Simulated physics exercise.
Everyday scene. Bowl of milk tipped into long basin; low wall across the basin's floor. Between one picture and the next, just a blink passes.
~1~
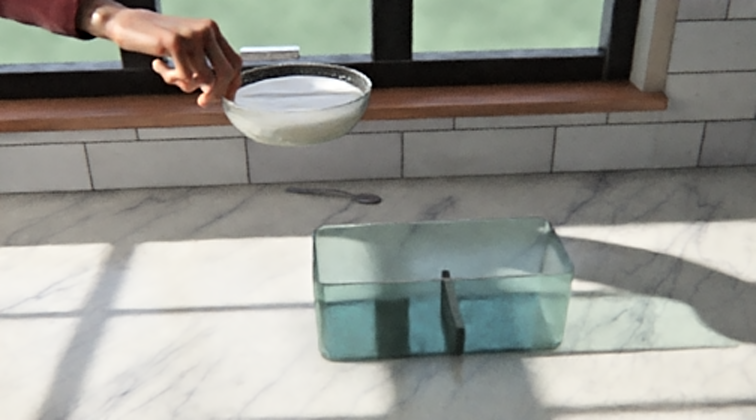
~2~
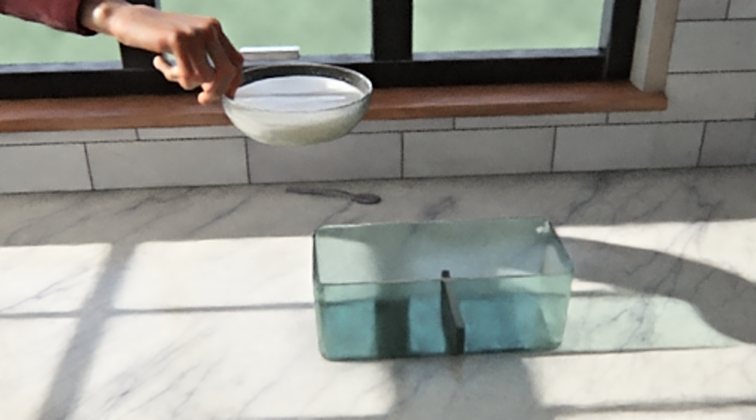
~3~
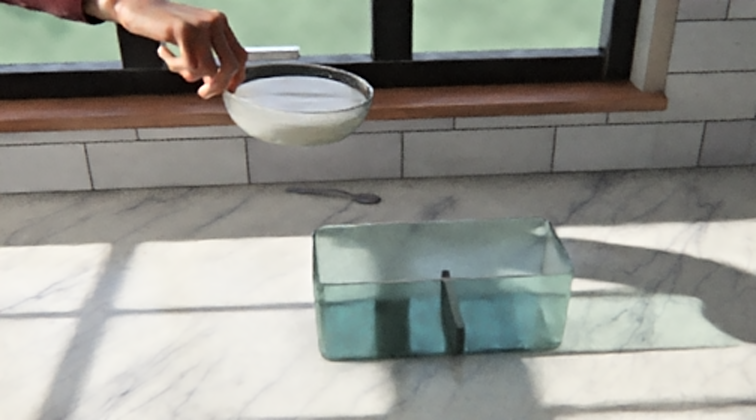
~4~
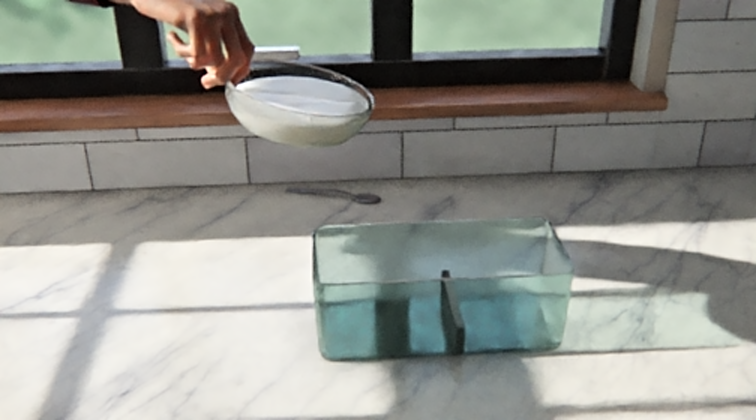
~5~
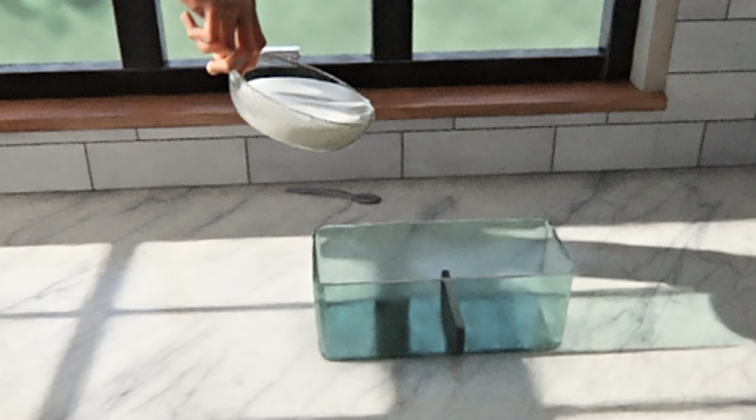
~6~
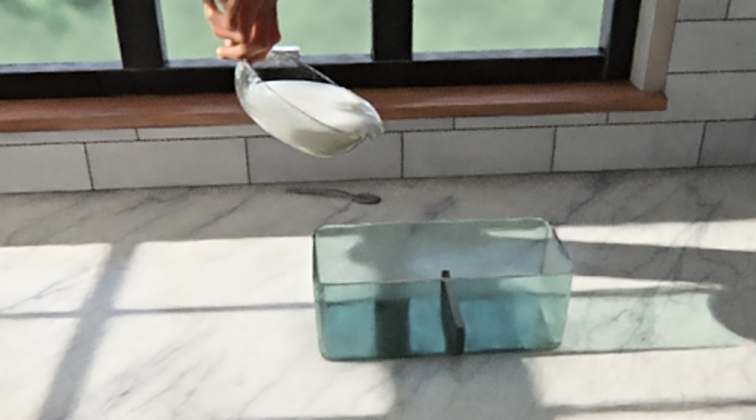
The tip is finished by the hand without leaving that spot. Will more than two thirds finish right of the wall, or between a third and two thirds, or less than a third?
Right of the wall there will be less than a third.
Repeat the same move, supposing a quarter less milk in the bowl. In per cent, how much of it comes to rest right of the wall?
That works out to some 10 %.
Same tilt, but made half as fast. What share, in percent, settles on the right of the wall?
Something like 15 percent.
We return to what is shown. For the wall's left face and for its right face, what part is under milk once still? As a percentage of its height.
50 left, 10 right, give or take.
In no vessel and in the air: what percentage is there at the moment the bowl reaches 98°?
45 in a hundred.
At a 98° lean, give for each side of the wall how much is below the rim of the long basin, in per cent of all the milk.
The left part gets 55 percent; the right part gets 0 percent.
A moment on, the bowl is tipped on its side and 2 per cent is still to pour, 53 is left of the wall and 1 right of it.
Next, the bowl is tipped right over and 0 per cent is still to pour, 84 is left of the wall and 6 right of it.
Then the bowl is tipped right over and 0 per cent is still to pour, 81 is left of the wall and 13 right of it.
Later the bowl is tipped right over and 0 per cent is still to pour, 81 is left of the wall and 13 right of it.
At rest 80 per cent lies left of the wall, 13 right of it and 6 outside.
